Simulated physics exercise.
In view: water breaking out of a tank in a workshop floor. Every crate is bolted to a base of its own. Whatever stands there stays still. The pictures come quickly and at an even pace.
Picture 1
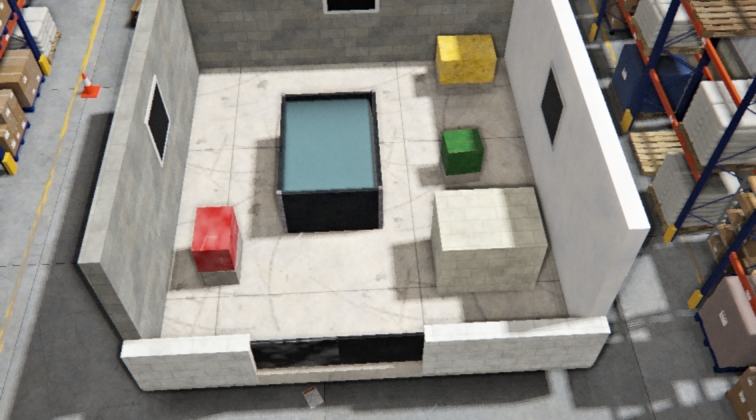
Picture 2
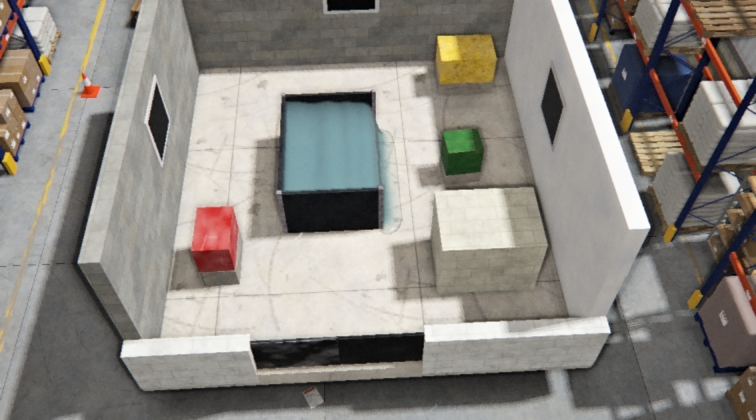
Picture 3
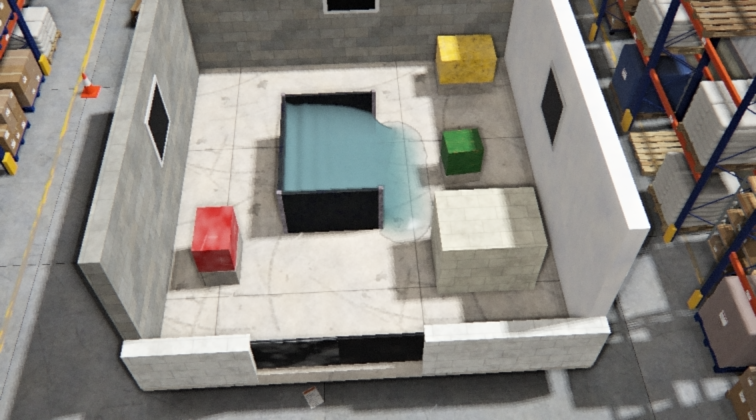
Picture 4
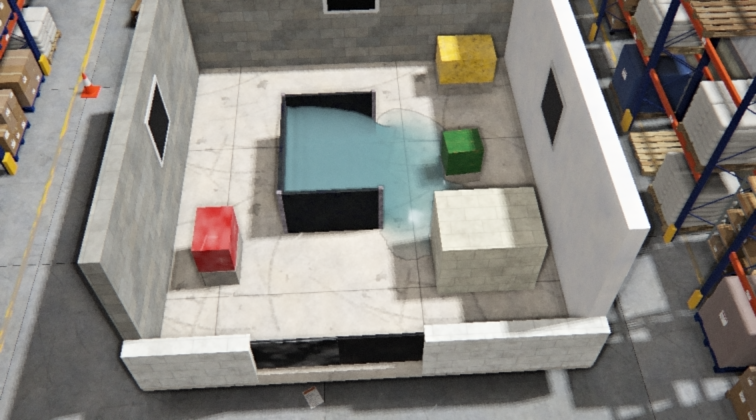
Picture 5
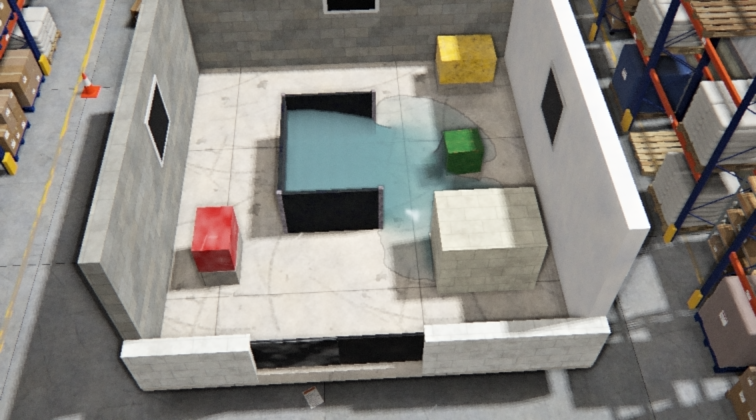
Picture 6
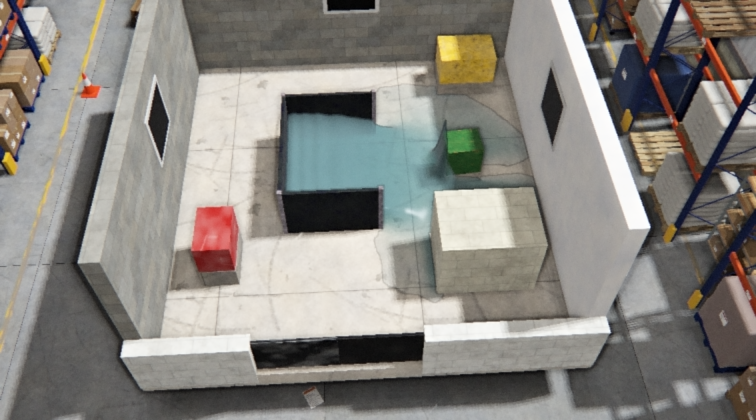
Water pours from the right side of a dark tank and spreads around a green box.
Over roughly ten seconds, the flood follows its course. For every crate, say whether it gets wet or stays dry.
In order: The red crate doesn't get caught by the water; the green crate gets caught by the water; the yellow crate gets caught by the water.
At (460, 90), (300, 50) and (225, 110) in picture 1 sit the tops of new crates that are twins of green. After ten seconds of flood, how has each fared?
So, the first one gets caught, the next one gets caught, and the final one stays clear of it.
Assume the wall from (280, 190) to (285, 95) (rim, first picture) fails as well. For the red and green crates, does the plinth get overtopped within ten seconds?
Red crate: Overtopped; green crate: Untouched.
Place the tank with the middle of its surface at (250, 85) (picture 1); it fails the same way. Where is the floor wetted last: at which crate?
The red crate comes last.
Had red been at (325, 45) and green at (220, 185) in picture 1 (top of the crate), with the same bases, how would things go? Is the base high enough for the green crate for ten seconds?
As far as I can tell, the green crate is not reached.
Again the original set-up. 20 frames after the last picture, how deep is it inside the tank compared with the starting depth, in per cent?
12 percent or so.
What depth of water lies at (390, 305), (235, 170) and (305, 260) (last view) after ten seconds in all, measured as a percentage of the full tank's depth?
Some 6, 6 and 8 in a hundred.
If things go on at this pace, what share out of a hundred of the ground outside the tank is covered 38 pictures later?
Close to 95 %.
A moment on, water covers 35 % of the floor; the red crate not reached, the green crate water round its plinth, the yellow crate water round its plinth.
Next, water covers 40 % of the floor; the red crate not reached, the green crate water round its plinth, the yellow crate water round its plinth.
Then, water covers 65 % of the floor; the red crate not reached, the green crate water round its plinth, the yellow crate water round its plinth.
Later, water covers 95 % of the floor; the red crate water round its plinth, the green crate water round its plinth, the yellow crate water round its plinth.
In the end, water covers 100 % of the floor; the red crate stayed above the water, the green crate was topped, the yellow crate was topped.
